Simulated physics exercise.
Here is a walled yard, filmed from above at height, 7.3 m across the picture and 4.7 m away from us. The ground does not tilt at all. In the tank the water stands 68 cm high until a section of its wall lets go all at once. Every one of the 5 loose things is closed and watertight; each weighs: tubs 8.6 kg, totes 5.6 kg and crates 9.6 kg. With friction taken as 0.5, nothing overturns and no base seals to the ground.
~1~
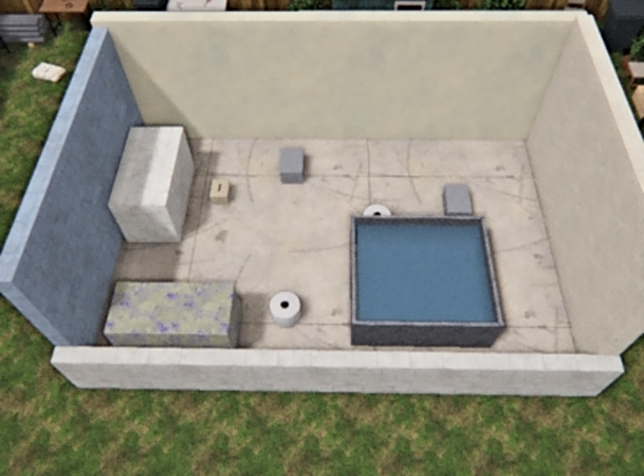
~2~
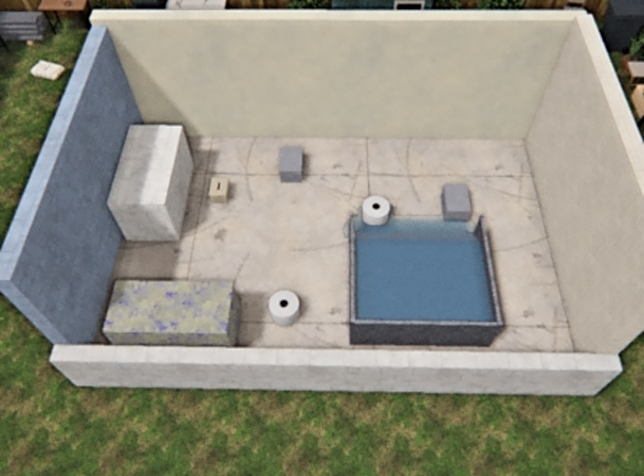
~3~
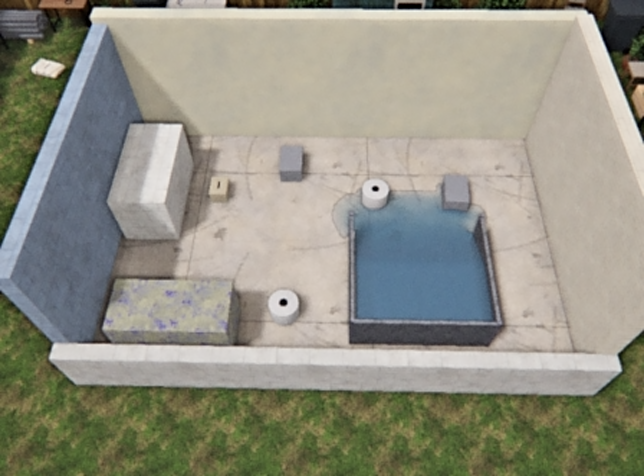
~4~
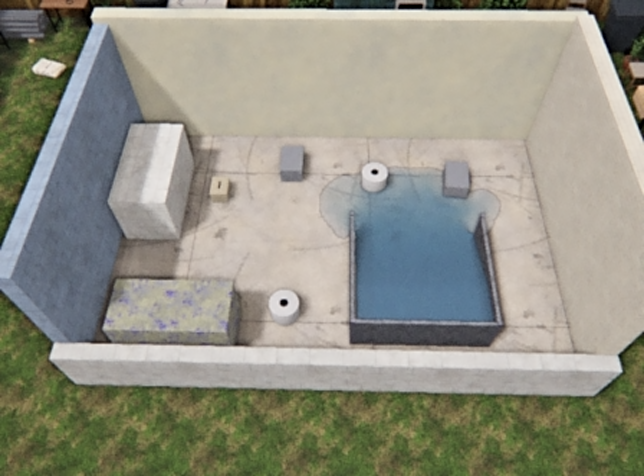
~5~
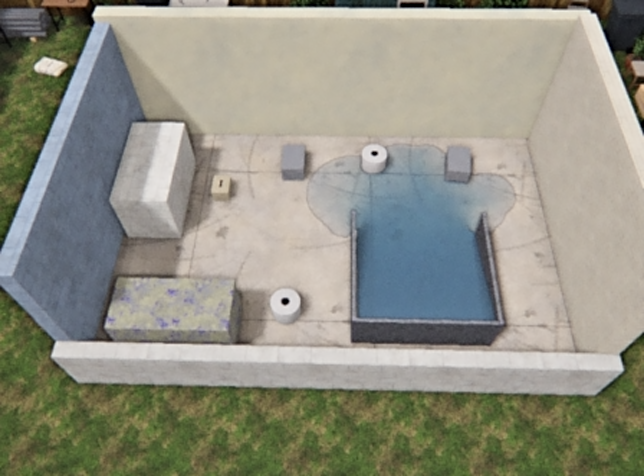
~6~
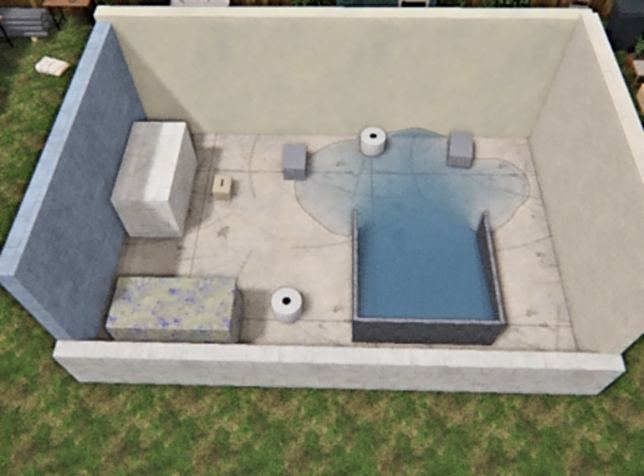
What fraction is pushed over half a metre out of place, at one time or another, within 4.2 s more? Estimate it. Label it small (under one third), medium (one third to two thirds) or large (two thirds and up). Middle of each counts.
Large.
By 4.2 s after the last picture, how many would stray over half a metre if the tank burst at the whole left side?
Then 3 of them would.
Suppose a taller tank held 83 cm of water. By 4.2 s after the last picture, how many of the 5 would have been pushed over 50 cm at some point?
Then 4.
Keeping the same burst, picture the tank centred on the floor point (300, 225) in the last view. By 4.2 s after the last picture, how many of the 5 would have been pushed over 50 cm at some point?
The answer would then be 3.
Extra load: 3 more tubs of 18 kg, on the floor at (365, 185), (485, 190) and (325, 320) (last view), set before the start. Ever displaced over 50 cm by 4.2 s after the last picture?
In the order asked: Above the mark; above the mark; below the mark.
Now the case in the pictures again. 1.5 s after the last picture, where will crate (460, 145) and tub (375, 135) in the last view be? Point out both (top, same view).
Around (532, 131) and (290, 142).
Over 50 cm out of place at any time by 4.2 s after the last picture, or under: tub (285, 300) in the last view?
Lab note: Shift stays inside the limit.
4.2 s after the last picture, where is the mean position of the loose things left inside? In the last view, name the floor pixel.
The average lands around (287, 303).
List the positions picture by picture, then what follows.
The first picture shows a tub at (377, 215) rests on the ground; a crate at (458, 198), on the bottom; 3.5 m2 under water; 0 of 5 have shifted.
The second picture shows a tub at (376, 207), on the bottom, 15 cm from its start; a crate at (457, 197), on the bottom; water covers 4.5 m2; 1 of 5 have shifted.
The third picture shows a tub at (375, 189) rests on the ground, 51 cm from its start; a crate at (457, 188), on the bottom, 19 cm from its start; 5.8 m2 under water; 2 of 5 have shifted.
The fourth picture shows a tub at (375, 172), on the bottom, 90 cm from its start; a crate at (457, 174) rests on the ground, 51 cm from its start; water covers 7.5 m2; 2 of 5 have shifted.
The fifth picture shows a tub at (375, 154) rests on the ground, 132 cm from its start; a crate at (459, 159), on the bottom, 85 cm from its start; water covers 9.5 m2; 2 of 5 have shifted.
The sixth picture shows a tub at (373, 136), on the bottom, 174 cm from its start; a crate at (462, 144), on the bottom, 120 cm from its start; 11.3 m2 under water; 2 of 5 have shifted.
Then, 0.4 s after the last picture 2 of 5 are over 50 cm from their spots; 2 afloat.
Then, 1.5 s after the last picture 3 of 5 are over 50 cm from their spots; 3 afloat.
Then, 2.8 s after the last picture 4 of 5 are over 50 cm from their spots; 4 afloat.
Then, 4.2 s after the last picture 4 of 5 are over 50 cm from their spots, and 4 have been at some point; 4 afloat.
